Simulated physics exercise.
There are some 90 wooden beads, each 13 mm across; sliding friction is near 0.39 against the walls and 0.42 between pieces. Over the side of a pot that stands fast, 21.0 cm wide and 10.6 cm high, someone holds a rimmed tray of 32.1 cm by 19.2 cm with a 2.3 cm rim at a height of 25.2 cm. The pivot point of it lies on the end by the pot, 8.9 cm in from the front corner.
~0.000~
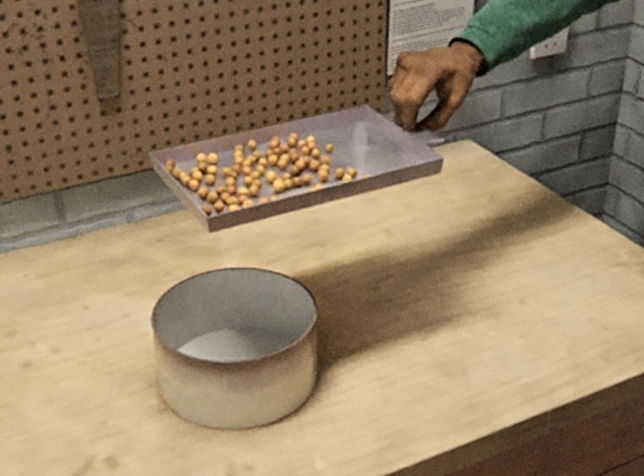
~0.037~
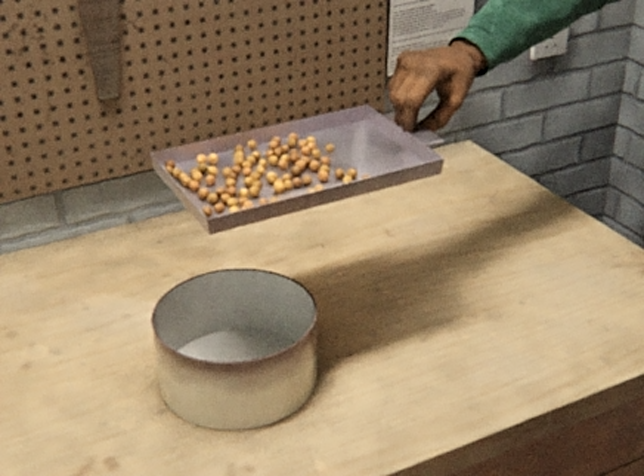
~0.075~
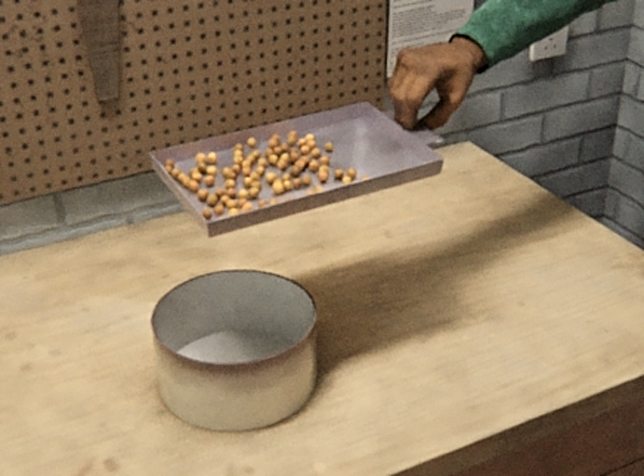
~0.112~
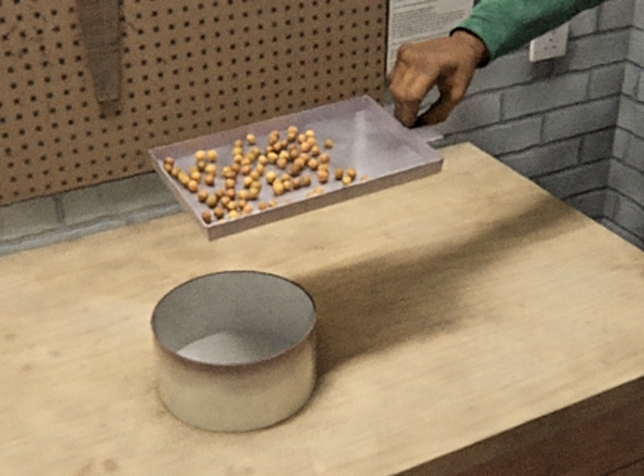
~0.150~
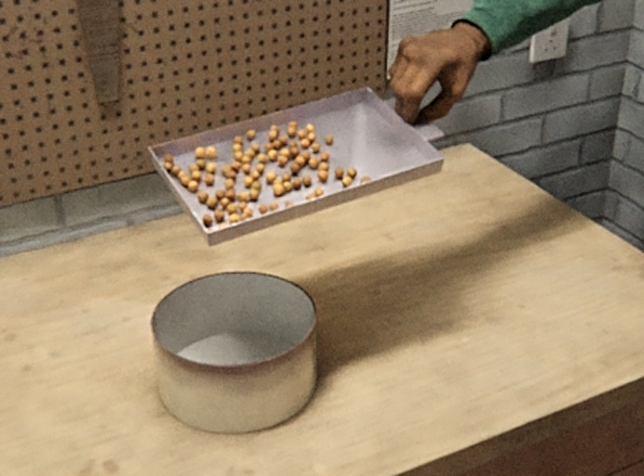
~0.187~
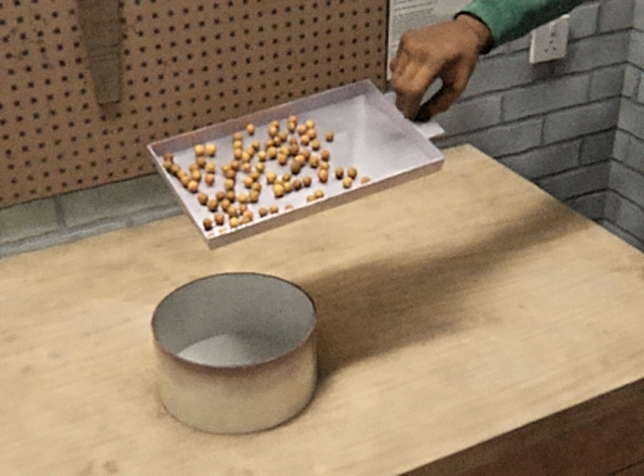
At first, a hand in a green sleeve holds a shallow rimmed tray of small round wooden beads nearly level above a round pot on a wooden table. The hand then slowly tilts the tray slightly, its left front corner dipping lowest, while the beads barely shift and the pot stays still.
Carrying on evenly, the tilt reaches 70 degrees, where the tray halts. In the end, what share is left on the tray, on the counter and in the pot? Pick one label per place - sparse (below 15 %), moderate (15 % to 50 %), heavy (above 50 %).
Left on the tray: Heavy; counter: Sparse; pot: Sparse.
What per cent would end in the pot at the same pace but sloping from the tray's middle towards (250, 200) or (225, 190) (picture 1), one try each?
The share comes to about 5 in a hundred, then about 0 in a hundred.
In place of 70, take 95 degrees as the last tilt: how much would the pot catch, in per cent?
Roughly 90 percent.
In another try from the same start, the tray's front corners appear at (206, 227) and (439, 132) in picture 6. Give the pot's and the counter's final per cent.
Final per cent - pot 5, counter 5.
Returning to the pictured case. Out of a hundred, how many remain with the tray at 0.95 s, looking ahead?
It works out to near 100 per cent of the load.
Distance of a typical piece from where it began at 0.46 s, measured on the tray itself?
About 6 cm.
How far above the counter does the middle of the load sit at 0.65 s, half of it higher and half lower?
Median height: Approx. 24 cm.
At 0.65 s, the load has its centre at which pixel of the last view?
Expected load position: Near (259, 211).
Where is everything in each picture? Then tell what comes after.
The first frame shows tray tilt 0 degrees, front corners at (208, 216) and (441, 157); middle of the pieces at (261, 170); pot at (234, 311).
The second frame shows tray tilt 1 degrees, front corners at (208, 218) and (441, 158); middle of the pieces at (261, 171).
The third frame shows tray tilt 2 degrees, front corners at (208, 221) and (441, 158); middle of the pieces at (260, 171).
The fourth frame shows tray tilt 5 degrees, front corners at (208, 225) and (441, 158), lowest corner left front; middle of the pieces at (260, 170).
The fifth frame shows tray tilt 9 degrees, front corners at (209, 231) and (442, 157), lowest corner left front; middle of the pieces at (260, 168).
The sixth frame shows tray tilt 13 degrees, front corners at (209, 236) and (442, 157), lowest corner left front; middle of the pieces at (260, 167); pot at (234, 316). Its pace works out near 105 degrees a second.
Then, at 0.46 s, tilt 41 degrees; the tray holds 100 %, the pot 0 %.
After 0.65 s, tilt 61 degrees; the tray holds 100 %, the pot 0 %.
After 0.95 s, tilt 70 degrees; the tray holds 100 %, the pot 0 %.
At rest (2.1 s), tray 95 %, counter 0 %, pot 5 %.
